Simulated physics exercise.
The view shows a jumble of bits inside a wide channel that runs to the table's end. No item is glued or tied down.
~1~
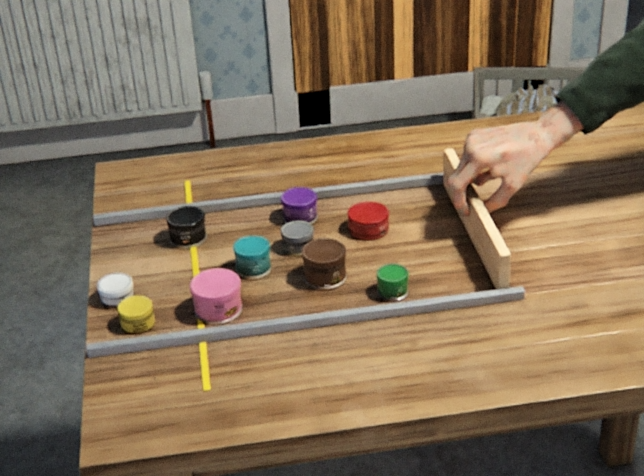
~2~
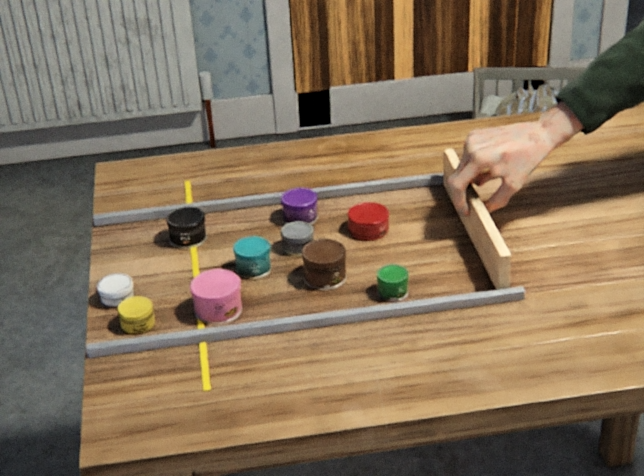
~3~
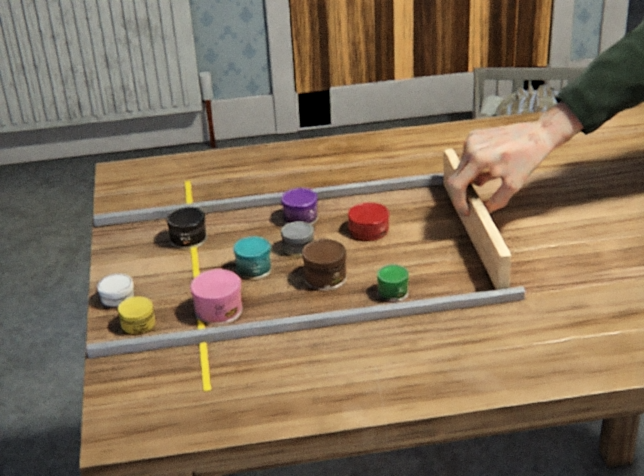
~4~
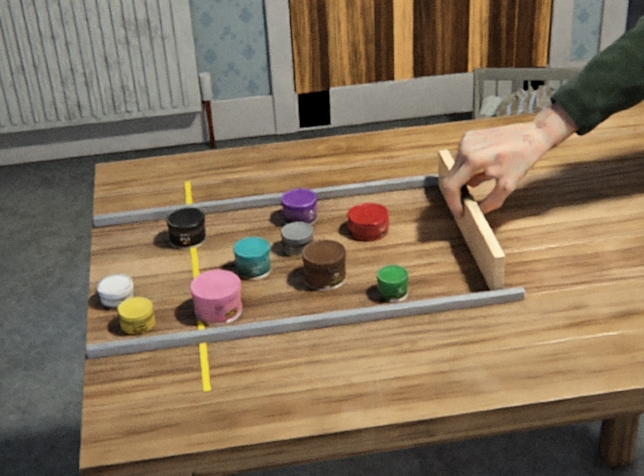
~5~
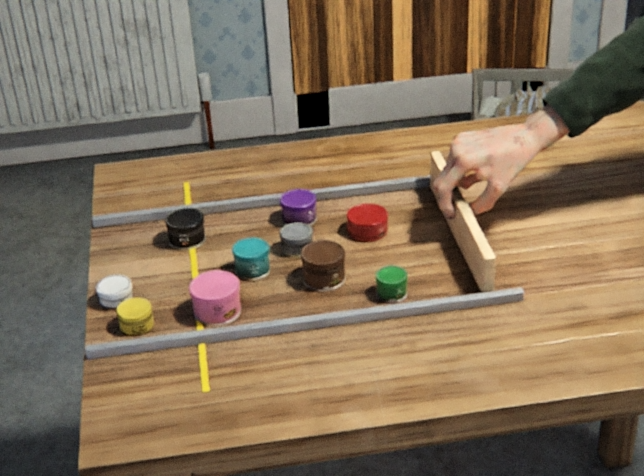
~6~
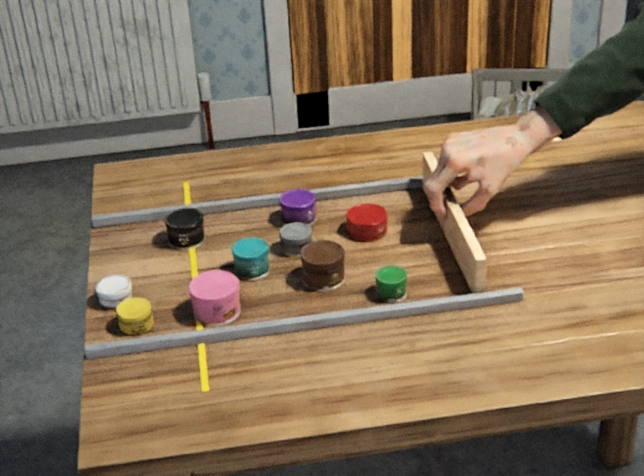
On a wooden table, a hand slides a board slightly left toward scattered colourful tubs.
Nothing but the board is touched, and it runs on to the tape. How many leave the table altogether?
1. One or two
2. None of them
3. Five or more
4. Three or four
2, none of them.
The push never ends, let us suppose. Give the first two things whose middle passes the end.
The order is the yellow tub, then the white tin.
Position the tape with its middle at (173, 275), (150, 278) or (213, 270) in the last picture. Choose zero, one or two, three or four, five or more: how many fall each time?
Place by place, the answers come out as 1 or 2; one to two; zero.
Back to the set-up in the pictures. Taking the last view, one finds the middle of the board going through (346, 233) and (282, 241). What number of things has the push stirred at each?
3, then 6.
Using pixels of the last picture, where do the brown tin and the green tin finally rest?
In the last picture they sit at about (173, 287) and about (182, 313).
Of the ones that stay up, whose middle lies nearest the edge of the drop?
That is the yellow tub.
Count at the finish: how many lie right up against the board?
It is in contact with 5.
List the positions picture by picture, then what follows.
The first frame shows white tin (116, 291); yellow tub (137, 315); black tin (187, 228); board (474, 216); tape (196, 270).
The second frame shows yellow tub (137, 315); red tub (369, 221).
The third frame shows black tin (187, 228); pink tin (217, 297).
The fourth frame shows white tin (116, 292); board (468, 218).
The fifth frame shows yellow tub (136, 317); turquoise tin (252, 259).
The sixth frame shows white tin (115, 292); yellow tub (135, 317); black tin (185, 229); board (452, 220); tape (194, 272).
Soon after, none off yet; white tin at rest near (115, 292); yellow tub at rest near (135, 317); black tin at rest near (185, 229).
At rest, the number that fall off is zero.
